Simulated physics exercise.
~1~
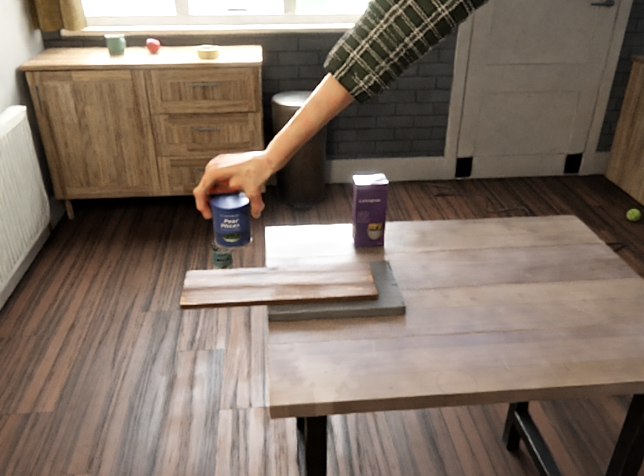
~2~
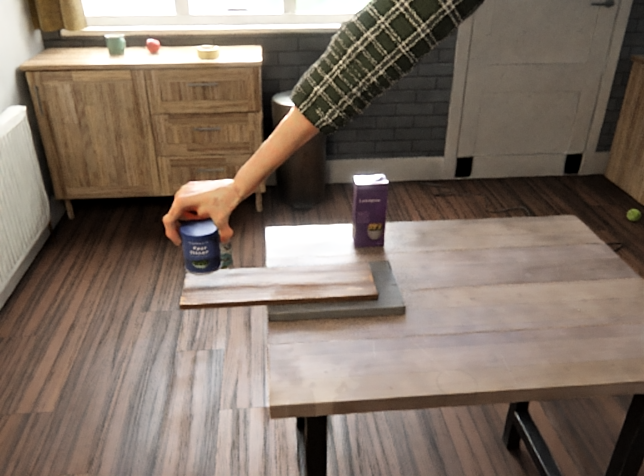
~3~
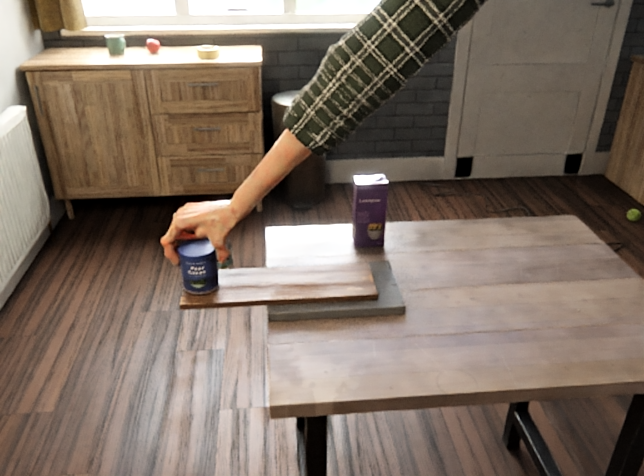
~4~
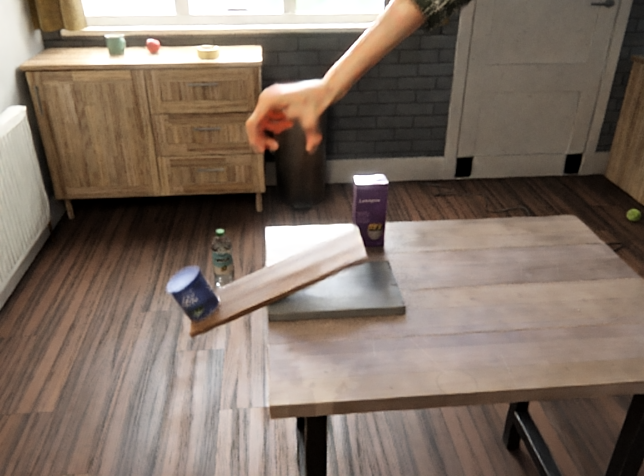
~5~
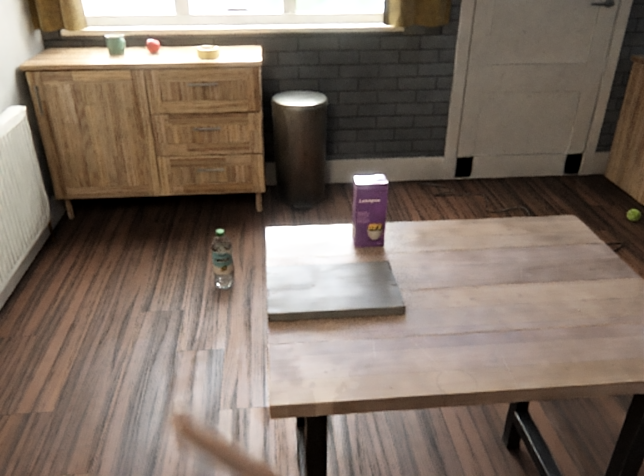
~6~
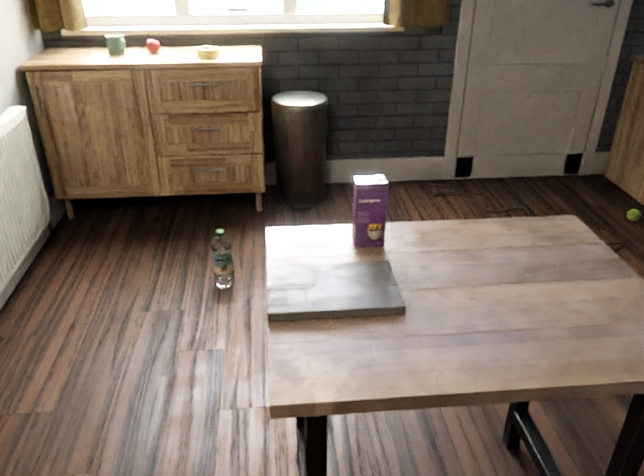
In a kitchen, a hand lowered a blue tin onto the overhanging left end of a brown plank resting on a grey slab, then let go; the plank tipped off the table with the tin, leaving the slab and purple carton in place.
